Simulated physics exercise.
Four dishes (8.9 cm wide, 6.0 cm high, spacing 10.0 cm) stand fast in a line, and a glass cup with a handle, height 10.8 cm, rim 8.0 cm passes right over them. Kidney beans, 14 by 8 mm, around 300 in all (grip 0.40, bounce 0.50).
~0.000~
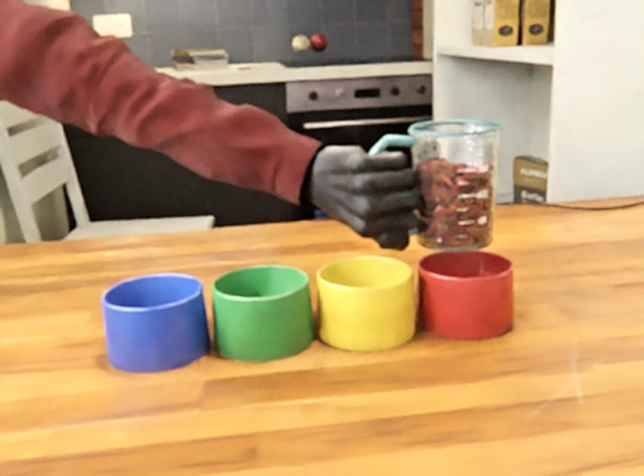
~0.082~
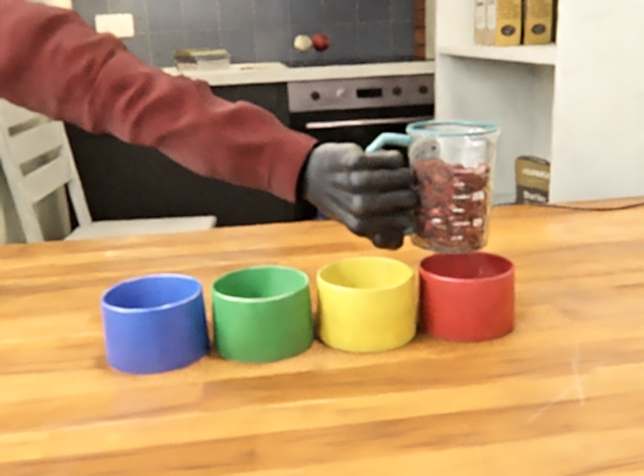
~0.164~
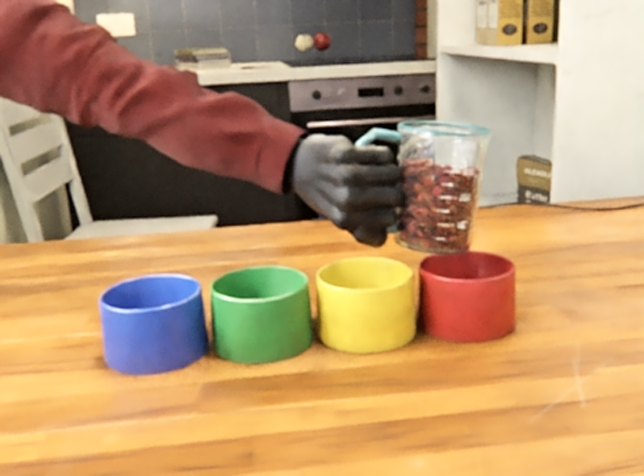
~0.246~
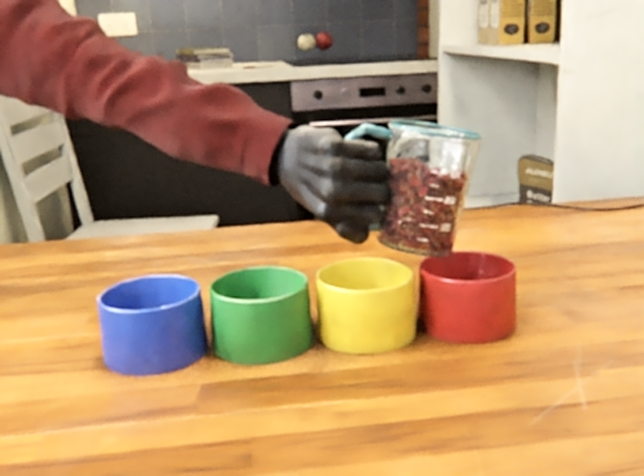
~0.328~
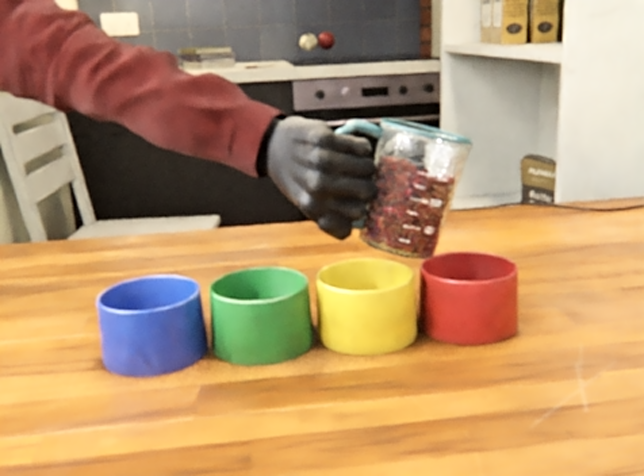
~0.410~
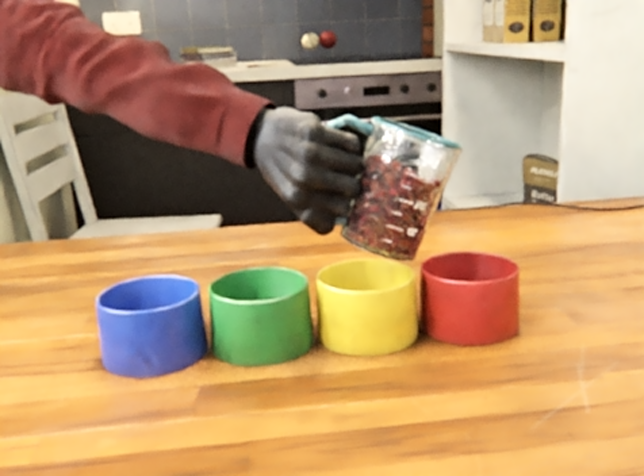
In a kitchen, a dark-gloved hand held a clear cup of red beans above four colored dishes on a wooden table, then moved it left from over the red one toward the yellow, gradually tilting it.
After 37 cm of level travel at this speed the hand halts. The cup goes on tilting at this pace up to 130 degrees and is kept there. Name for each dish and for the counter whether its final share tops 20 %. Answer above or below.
Red dish: Below; blue dish: Above; green dish: Below; yellow dish: Below; on the counter: Below.
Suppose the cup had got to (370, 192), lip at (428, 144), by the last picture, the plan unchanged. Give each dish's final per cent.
Red 0; blue 90; green 0; yellow 0.
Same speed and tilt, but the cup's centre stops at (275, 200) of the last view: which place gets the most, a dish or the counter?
The winner: Yellow.
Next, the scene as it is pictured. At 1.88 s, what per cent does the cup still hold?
Roughly 90 per cent.
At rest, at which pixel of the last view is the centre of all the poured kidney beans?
Near (155, 329).
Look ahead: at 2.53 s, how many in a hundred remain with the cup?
About 0 per cent.
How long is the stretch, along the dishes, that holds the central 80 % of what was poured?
Some 11 cm.
Then, at 1.29 s, tilt 73 degrees; cup holds 100 %.
Then, at 1.88 s, tilt 108 degrees; cup holds 90 %, green 5 %.
After 2.53 s, tilt 130 degrees; cup holds 0 %, blue 80 %, green 10 %.
By 3.3 s all is still; red 0 %, blue 80 %, green 10 %, yellow 0 %, counter 15 %.
